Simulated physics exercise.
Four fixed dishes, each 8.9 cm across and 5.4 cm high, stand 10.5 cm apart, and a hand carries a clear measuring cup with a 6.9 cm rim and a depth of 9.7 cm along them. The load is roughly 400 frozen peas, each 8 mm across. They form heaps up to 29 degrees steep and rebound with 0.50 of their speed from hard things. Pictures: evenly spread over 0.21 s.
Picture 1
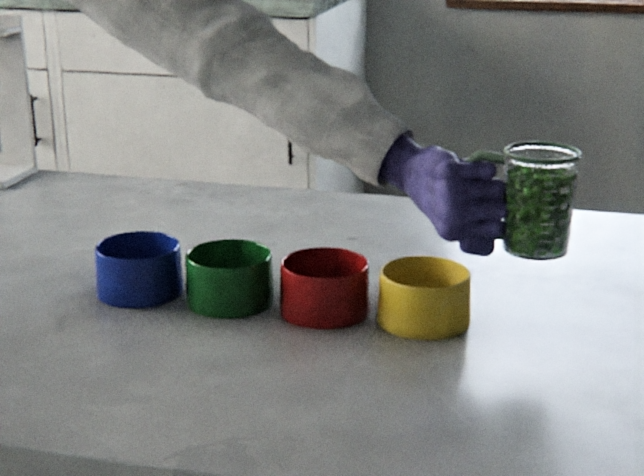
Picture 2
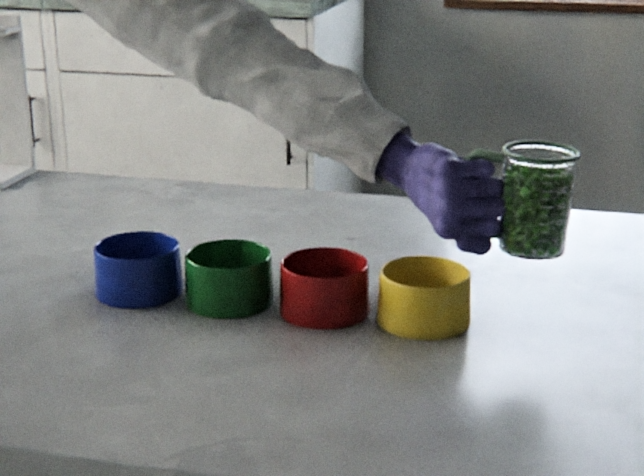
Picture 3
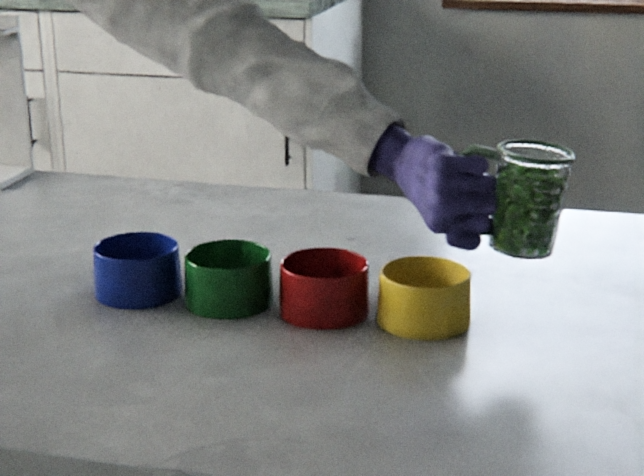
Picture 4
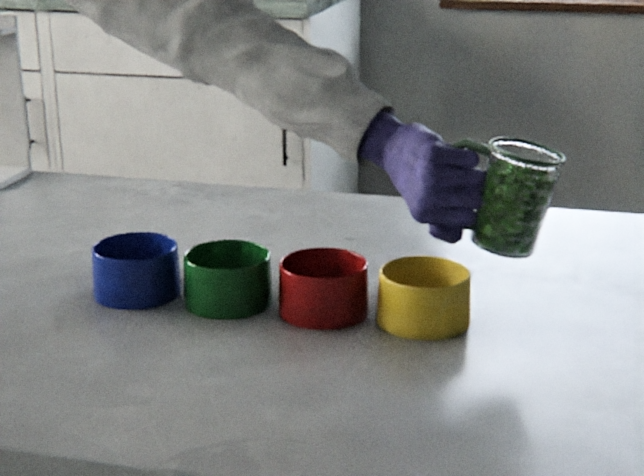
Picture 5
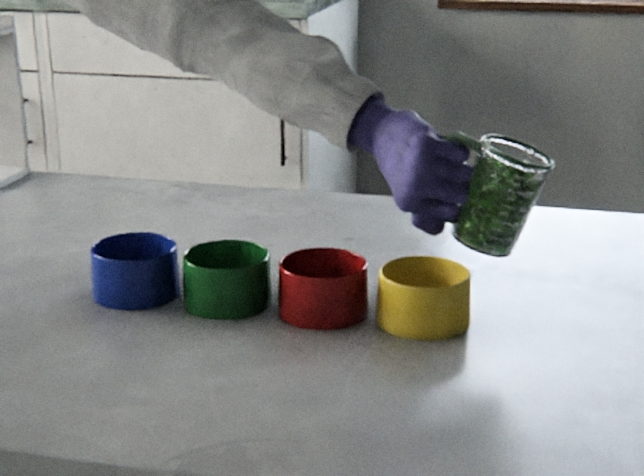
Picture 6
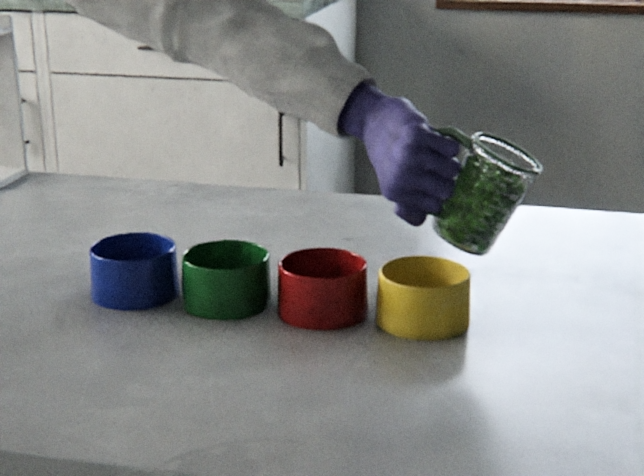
At the start, a purple-gloved hand holds a clear measuring cup of green pieces upright, to the right of a row of blue, green, red and yellow dishes on a gray table. The hand then moves the cup a short way left while gradually tilting it, its rim leaning to the right.
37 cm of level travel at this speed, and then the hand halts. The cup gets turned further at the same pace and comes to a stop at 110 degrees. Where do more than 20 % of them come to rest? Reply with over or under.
Red dish over, blue dish under, green dish over, yellow dish under, counter under.
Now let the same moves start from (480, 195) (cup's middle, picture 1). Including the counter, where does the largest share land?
Green.
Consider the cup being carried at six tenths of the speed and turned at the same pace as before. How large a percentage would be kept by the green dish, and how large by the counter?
In that case: Green 0, and counter 10.
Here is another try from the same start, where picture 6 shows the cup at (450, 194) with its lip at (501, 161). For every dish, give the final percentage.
Kept per dish: Red = 0, blue = 0, green = 100, yellow = 0.
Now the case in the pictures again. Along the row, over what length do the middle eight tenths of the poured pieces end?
14 cm, roughly.
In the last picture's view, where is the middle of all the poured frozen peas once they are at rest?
I'd put it at about (286, 294).
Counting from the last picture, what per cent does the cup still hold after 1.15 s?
It should be near 15 per cent.
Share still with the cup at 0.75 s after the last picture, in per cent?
Close to 50 % of the load.
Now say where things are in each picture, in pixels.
In the first frame, cup at (538, 201), tilt 0 degrees, lip at (579, 155), moved 0.0 cm; middle of the pieces at (540, 208); yellow dish at (425, 272); red dish at (325, 263); green dish at (229, 254); blue dish at (137, 246).
In the second frame, cup at (536, 201), tilt 1 degrees, lip at (578, 155), moved 0.3 cm; middle of the pieces at (537, 208).
In the third frame, cup at (528, 200), tilt 5 degrees, lip at (573, 157), moved 1.0 cm; middle of the pieces at (529, 207).
In the fourth frame, cup at (514, 199), tilt 11 degrees, lip at (563, 160), moved 2.3 cm; middle of the pieces at (514, 206).
In the fifth frame, cup at (499, 197), tilt 18 degrees, lip at (552, 164), moved 3.7 cm; middle of the pieces at (498, 204).
In the sixth frame, cup at (484, 196), tilt 25 degrees, lip at (540, 170), moved 5.2 cm; middle of the pieces at (482, 203); yellow dish at (424, 272); red dish at (323, 263); green dish at (226, 255); blue dish at (133, 247).
Then, 0.45 s after the last picture, tilt 97 degrees; cup holds 95 %.
Then, 0.75 s after the last picture, tilt 110 degrees; cup holds 50 %, red 40 %.
Then, 1.15 s after the last picture, tilt 110 degrees; cup holds 15 %, red 40 %, green 25 %.
In the end, red 40 %, blue 0 %, green 45 %, yellow 0 %, counter 15 %.
